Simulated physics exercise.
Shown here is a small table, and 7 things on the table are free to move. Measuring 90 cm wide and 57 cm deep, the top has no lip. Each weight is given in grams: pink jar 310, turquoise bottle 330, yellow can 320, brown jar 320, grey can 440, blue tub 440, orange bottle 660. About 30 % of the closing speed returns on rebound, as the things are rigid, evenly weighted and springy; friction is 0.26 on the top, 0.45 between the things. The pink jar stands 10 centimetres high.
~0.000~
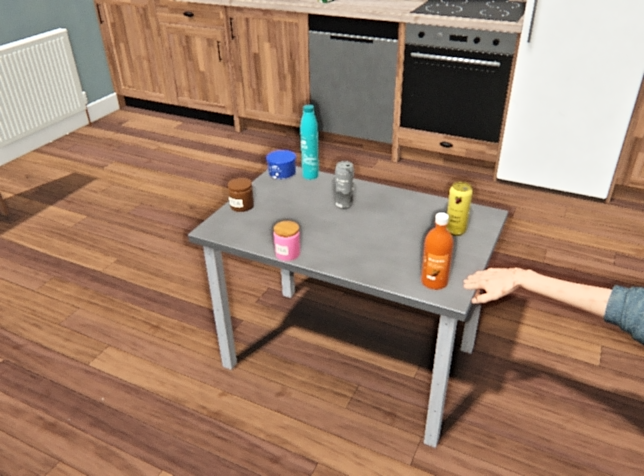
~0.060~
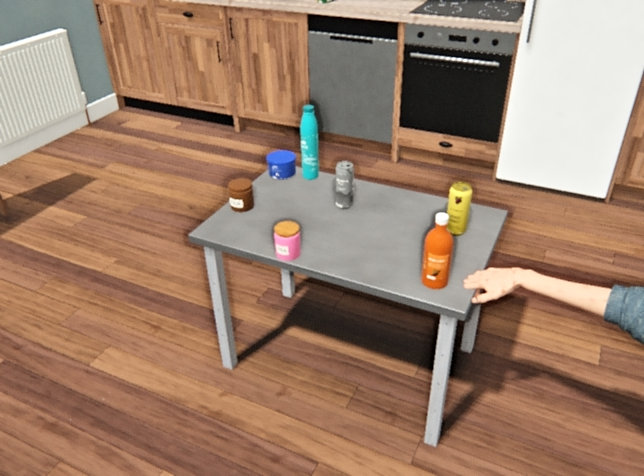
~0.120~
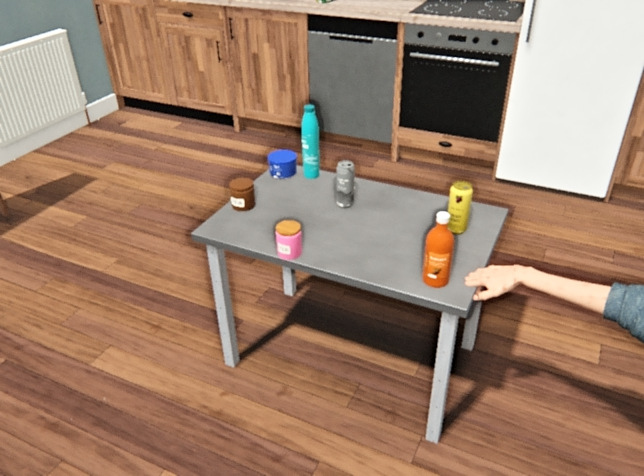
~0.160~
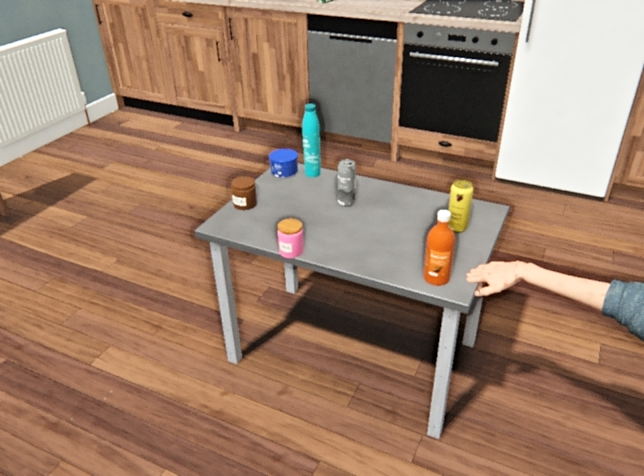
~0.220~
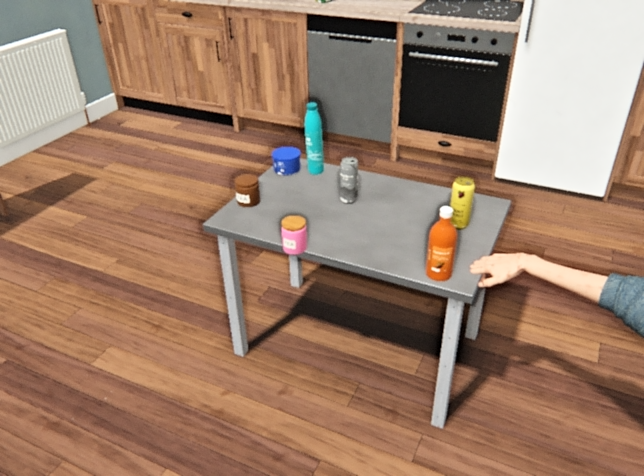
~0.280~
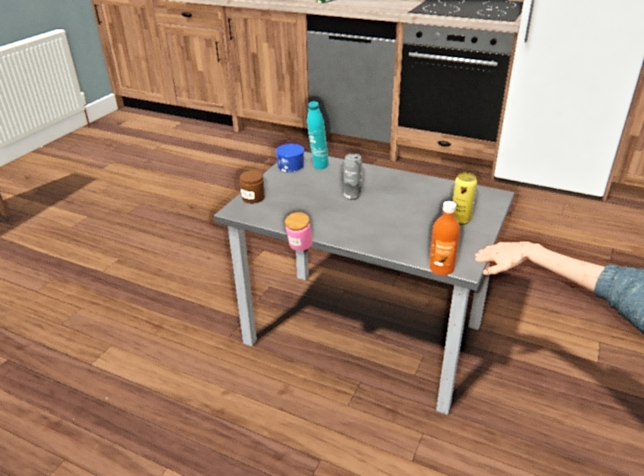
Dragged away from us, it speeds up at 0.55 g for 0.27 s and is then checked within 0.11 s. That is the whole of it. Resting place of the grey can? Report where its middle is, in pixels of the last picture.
(373, 156).
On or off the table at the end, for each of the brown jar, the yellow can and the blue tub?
Brown jar: Stays in bounds; yellow can: Stays in bounds; blue tub: Stays in bounds.
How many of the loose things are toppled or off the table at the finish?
It comes to 3.
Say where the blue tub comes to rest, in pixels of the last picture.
In the last view, its centre sits near (312, 140).
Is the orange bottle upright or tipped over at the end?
Here's what happens: The orange bottle comes down.
After 0.38 s, table 25 cm from its start; orange bottle now off the table; grey can slid 12 cm near (360, 169); turquoise bottle leaning 41°.
After 0.48 s, table 28 cm from its start; grey can slid 8 cm near (367, 162); turquoise bottle on its side; yellow can slid 8 cm.
After 0.68 s, table 28 cm from its start; grey can slid 2 cm near (373, 155); turquoise bottle on its side; yellow can slid 3 cm.
After 1.08 s, grey can resting near (375, 155).
By the end (1.3 s), off the table, pink jar and orange bottle; tipped over on the table, turquoise bottle; the other 4 in place, give or take 5 cm. Seen from the same camera at the end, grey can near (373, 156).
